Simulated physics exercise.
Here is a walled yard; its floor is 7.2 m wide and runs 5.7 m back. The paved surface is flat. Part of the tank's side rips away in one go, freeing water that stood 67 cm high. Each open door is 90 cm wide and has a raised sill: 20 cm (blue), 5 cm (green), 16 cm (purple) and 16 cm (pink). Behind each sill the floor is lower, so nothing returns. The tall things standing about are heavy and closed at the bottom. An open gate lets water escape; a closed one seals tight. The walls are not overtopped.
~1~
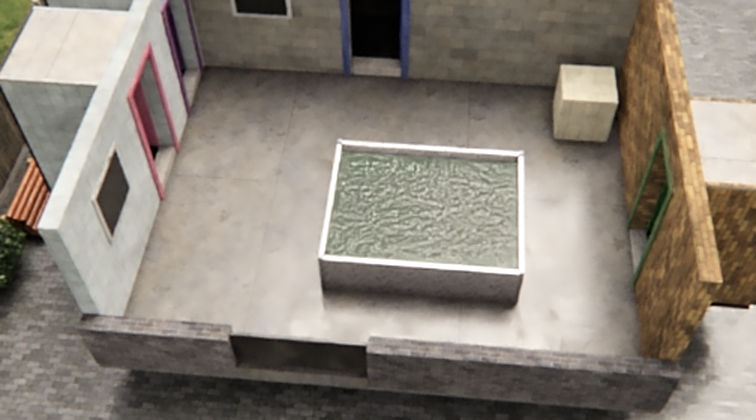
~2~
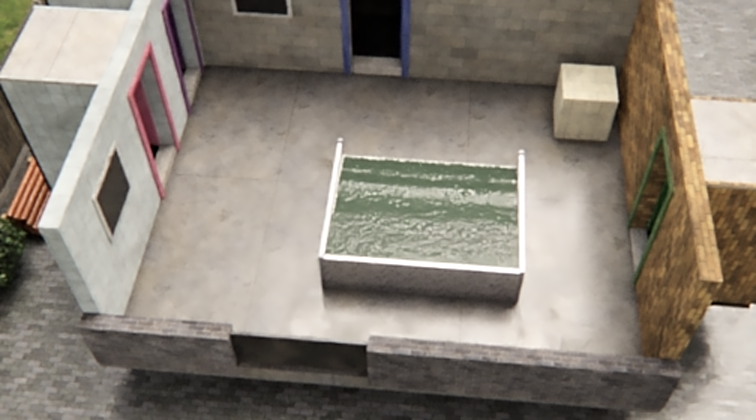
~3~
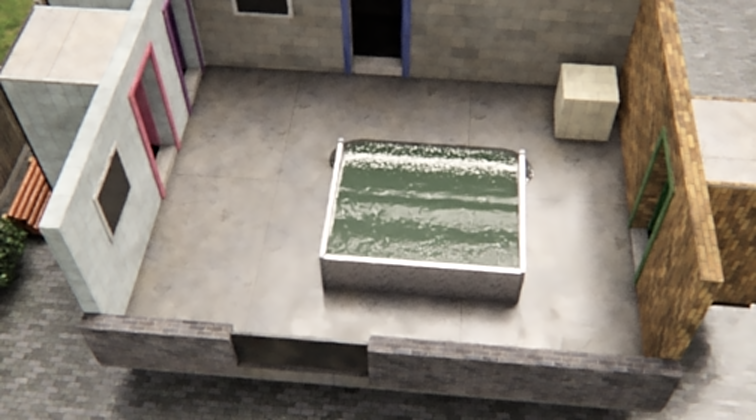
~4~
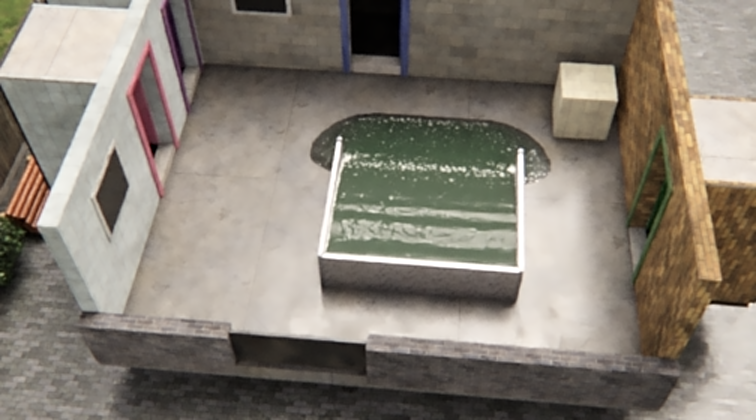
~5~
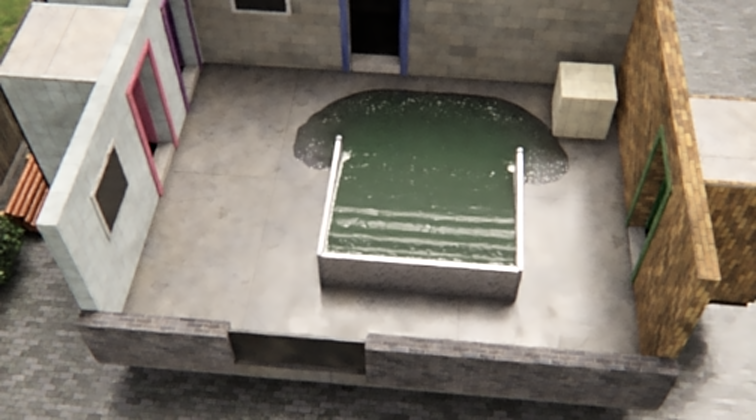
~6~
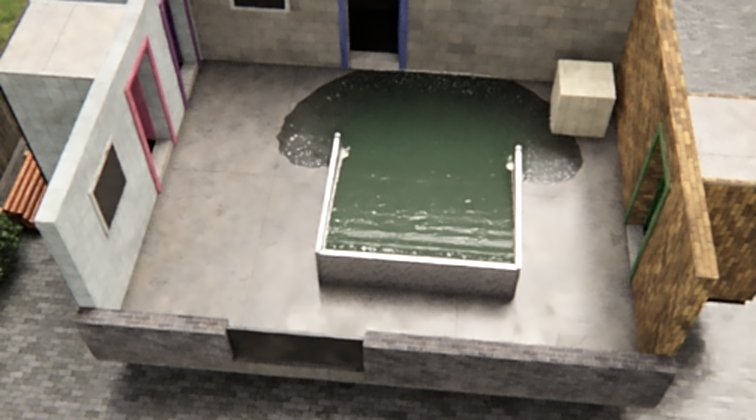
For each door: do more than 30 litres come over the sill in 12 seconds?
Within that time: At the blue door it goes over the limit; at the green door it passes the limit; at the purple door it passes the limit; at the pink door it does not reach the limit.
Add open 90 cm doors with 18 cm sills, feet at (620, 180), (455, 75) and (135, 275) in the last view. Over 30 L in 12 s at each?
In turn: Under, past it, under.
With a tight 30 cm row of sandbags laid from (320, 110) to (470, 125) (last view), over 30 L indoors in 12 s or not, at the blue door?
Against that limit: Blue not over.
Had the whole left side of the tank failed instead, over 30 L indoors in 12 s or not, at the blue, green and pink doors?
Against that limit: Blue not over, green above, pink above.
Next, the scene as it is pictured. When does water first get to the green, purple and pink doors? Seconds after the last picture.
Arrival: Green 2.2 s, purple 1.4 s, pink 2.2 s.
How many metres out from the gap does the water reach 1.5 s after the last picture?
About 4.8 m.
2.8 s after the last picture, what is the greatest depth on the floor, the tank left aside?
Up to some 39 cm.
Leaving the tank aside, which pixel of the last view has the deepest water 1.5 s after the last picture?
Around (600, 87).
Then, 0.7 s after the last picture water covers 30 % of the floor and is deepest (48 cm) near (433, 83); blue door 38 cm at the sill, 35 L in, green door not reached, purple door not reached, pink door not reached.
Then, 1.5 s after the last picture water covers 35 % of the floor and is deepest (50 cm) near (600, 87); blue door 37 cm at the sill, 113 L in, green door not reached, purple door 11 cm at the sill, 0 L in, pink door not reached.
Then, 2.8 s after the last picture water covers 55 % of the floor and is deepest (39 cm) near (600, 87); blue door 22 cm at the sill, 170 L in, green door 9 cm at the sill, 0 L in, purple door 31 cm at the sill, 65 L in, pink door 10 cm at the sill, 0 L in.
Then, 6.3 s after the last picture water covers 95 % of the floor and is deepest (20 cm) near (341, 287); blue door 7 cm at the sill, 174 L in, green door 7 cm at the sill, 38 L in, purple door 13 cm at the sill, 132 L in, pink door 11 cm at the sill, 0 L in.
Then, 11.3 s after the last picture water covers 100 % of the floor and is deepest (15 cm) near (571, 374); blue door 9 cm at the sill, 174 L in, green door 11 cm at the sill, 54 L in, purple door 5 cm at the sill, 132 L in, pink door 13 cm at the sill, 0 L in.
